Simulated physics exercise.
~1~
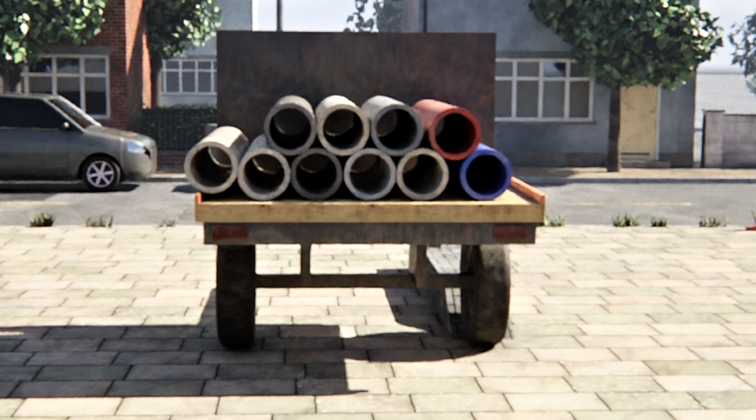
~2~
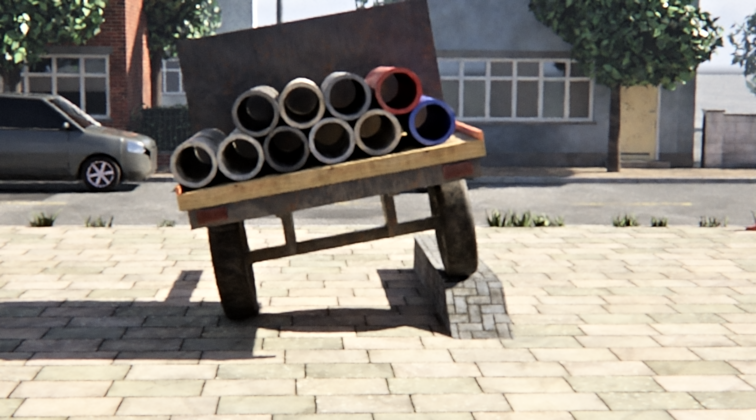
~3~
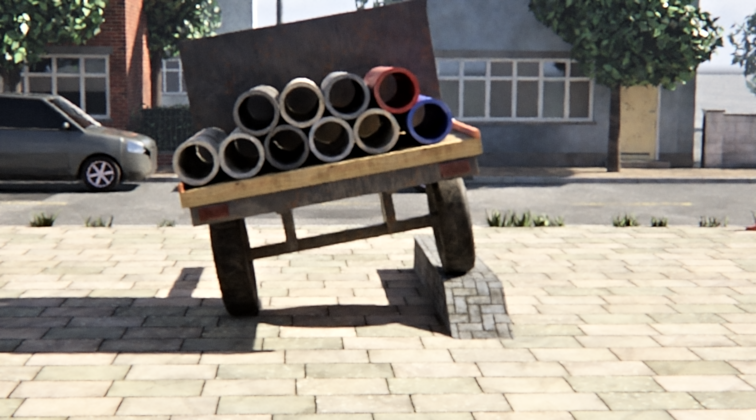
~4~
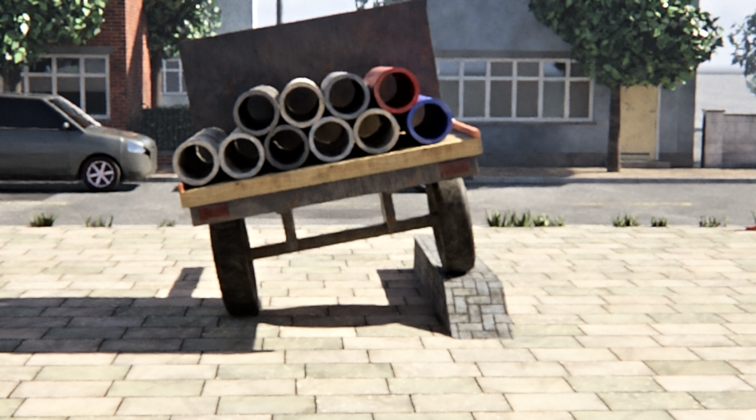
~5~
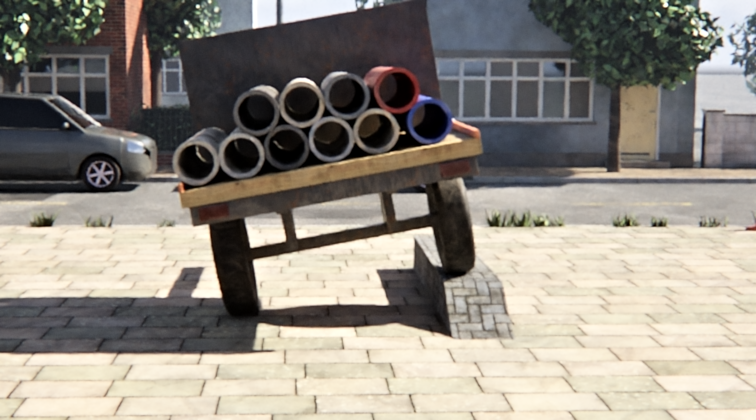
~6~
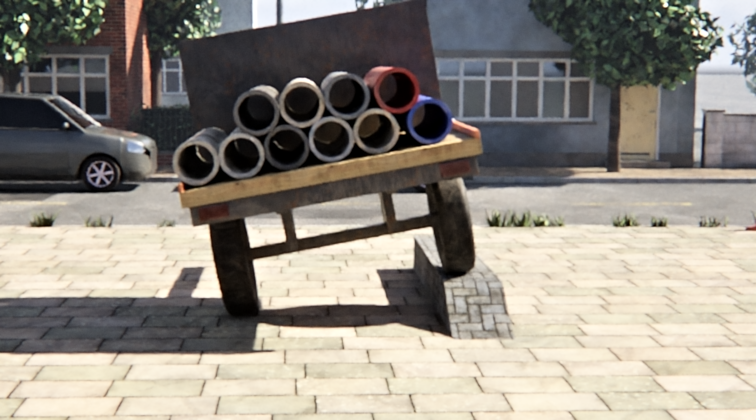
A flatbed trailer with a tall dark headboard stands on a pale paved area, seen from behind by a still camera, with a road, a parked grey car, trees and buildings beyond. Its wooden deck carries two rows of thick-walled concrete pipes, mostly grey, with a red one at the right of the upper row and a blue one at the right of the lower. The trailer moves away slightly and its right wheel climbs onto a raised slab, tipping the deck down to the left. The pipes tilt with it but stay stacked. The trailer stays there, leaning, with red and blue still aboard.
